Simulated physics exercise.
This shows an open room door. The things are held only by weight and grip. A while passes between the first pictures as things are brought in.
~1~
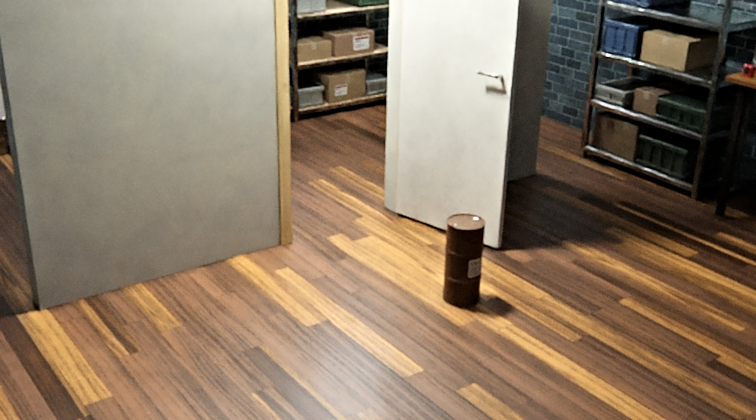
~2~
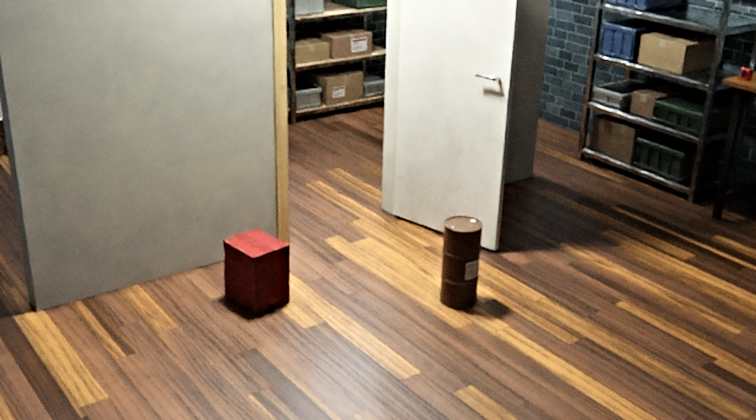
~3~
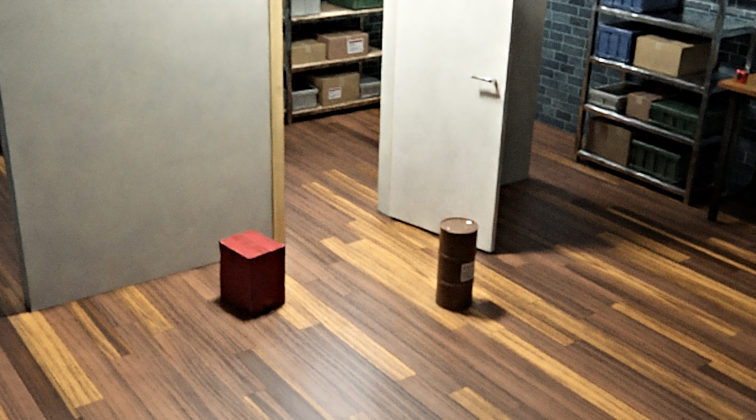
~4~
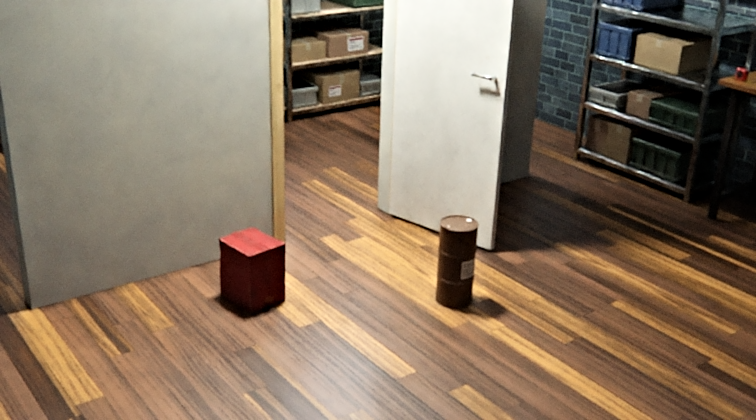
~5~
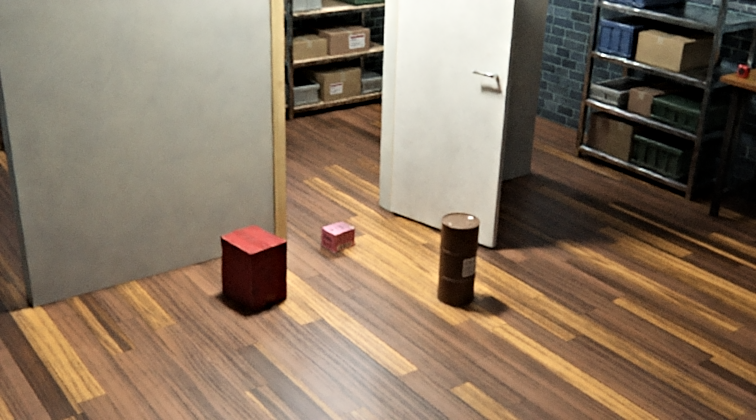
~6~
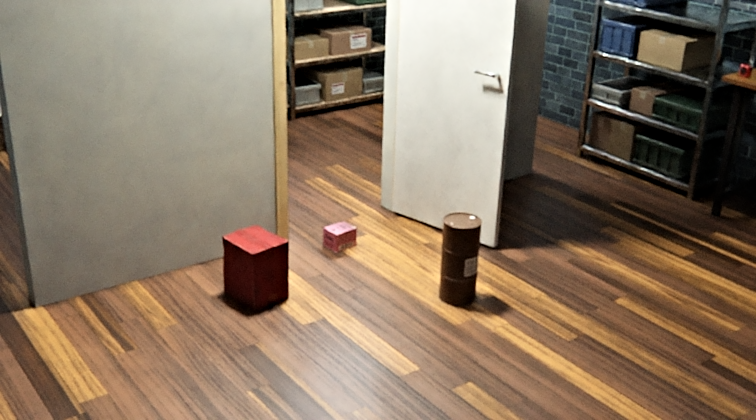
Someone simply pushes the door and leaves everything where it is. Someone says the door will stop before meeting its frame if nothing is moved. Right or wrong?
Wrong.
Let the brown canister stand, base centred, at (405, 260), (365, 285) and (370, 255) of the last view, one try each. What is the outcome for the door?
Case one: Gets held up; case two: Swings all the way; case three: Gets held up.
Then, 0.70 s later than the last frame, open by 67°.
Then, 1.20 s later than the last frame, open by 24°; pink box moved a little near (329, 236).
Then, 1.50 s later than the last frame, open by 0°; pink box moved well along near (294, 222).
When it is over, open by 0°; moved from the start, pink box; the other 2 as before. End places, in pixels of the last picture, pink box near (285, 217).
